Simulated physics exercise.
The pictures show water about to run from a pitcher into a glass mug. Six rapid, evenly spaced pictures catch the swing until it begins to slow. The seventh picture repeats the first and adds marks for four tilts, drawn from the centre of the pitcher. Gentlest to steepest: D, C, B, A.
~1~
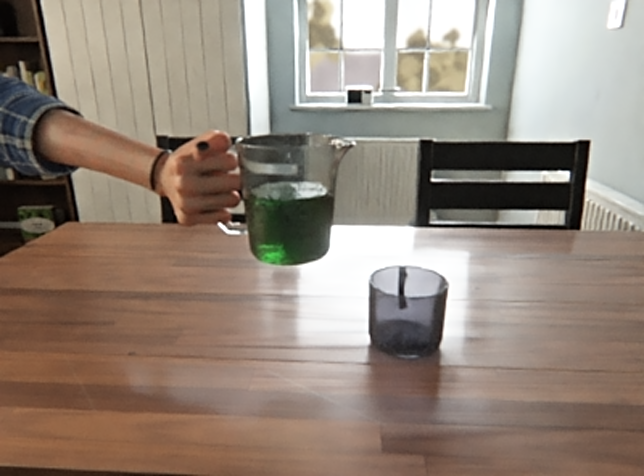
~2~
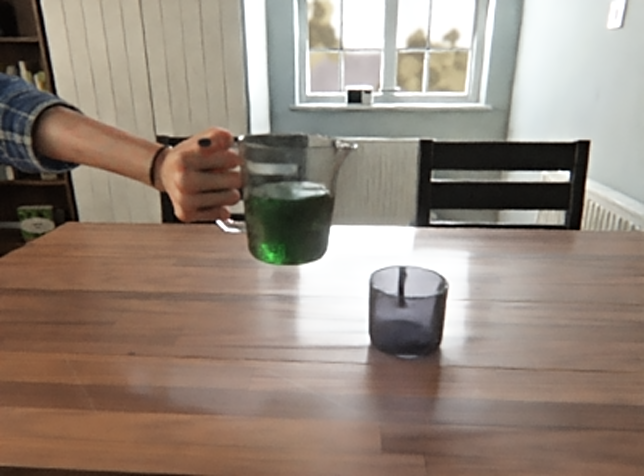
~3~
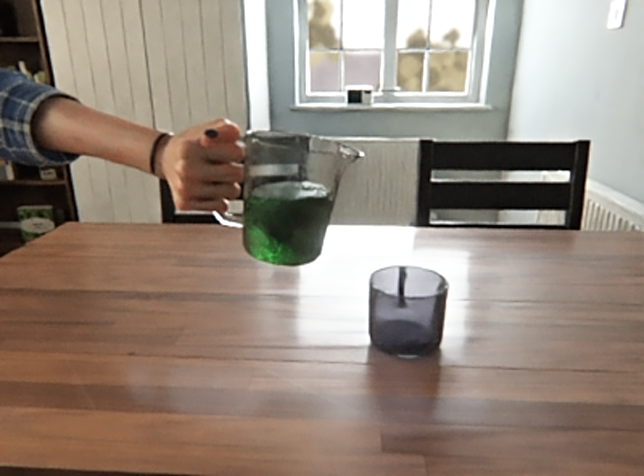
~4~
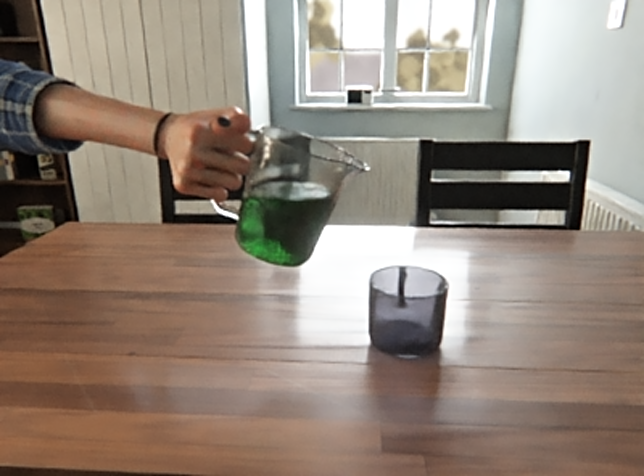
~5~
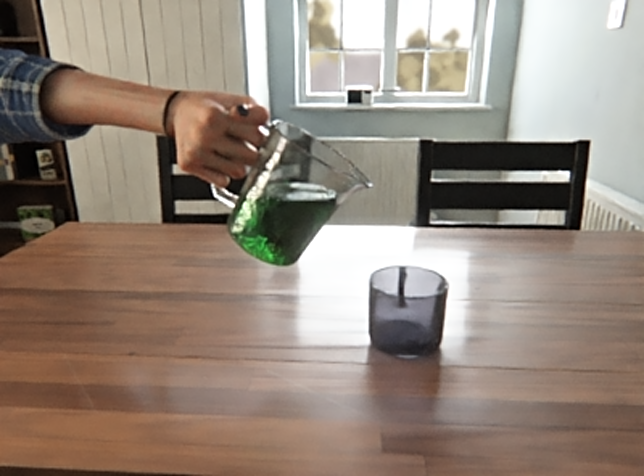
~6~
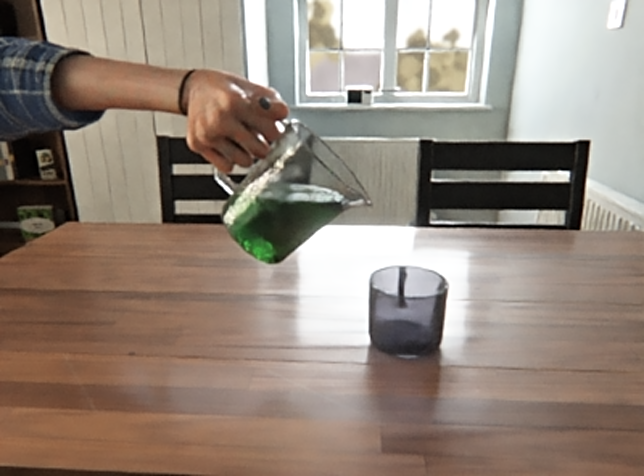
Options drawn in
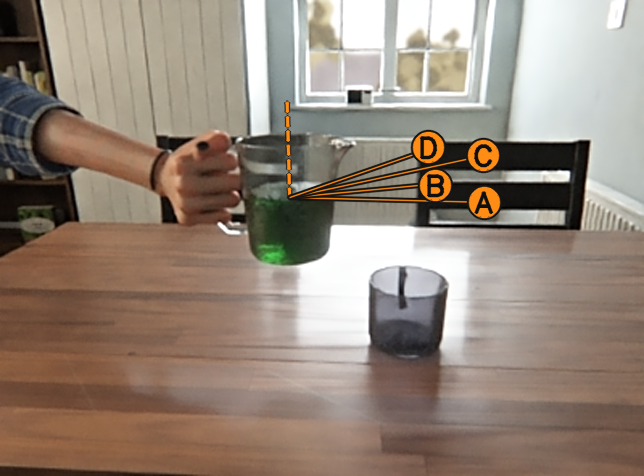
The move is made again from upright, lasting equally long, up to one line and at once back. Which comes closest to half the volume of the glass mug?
D.
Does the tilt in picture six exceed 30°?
Yes.
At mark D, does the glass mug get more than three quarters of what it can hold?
No, less.
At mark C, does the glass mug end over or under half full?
Over half.
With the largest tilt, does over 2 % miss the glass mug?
Yes.
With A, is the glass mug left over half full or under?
Over.
In orange, A at (467, 201); B at (418, 185); C at (466, 159); D at (412, 154).
Choosing A, the glass mug ends with about 81 % of what it can hold; 15 % of the water is spilt.
Choosing B, the glass mug ends with about 83 % of what it can hold.
Choosing C, the glass mug ends with about 67 % of what it can hold.
Choosing D, the glass mug ends with about 50 % of what it can hold.
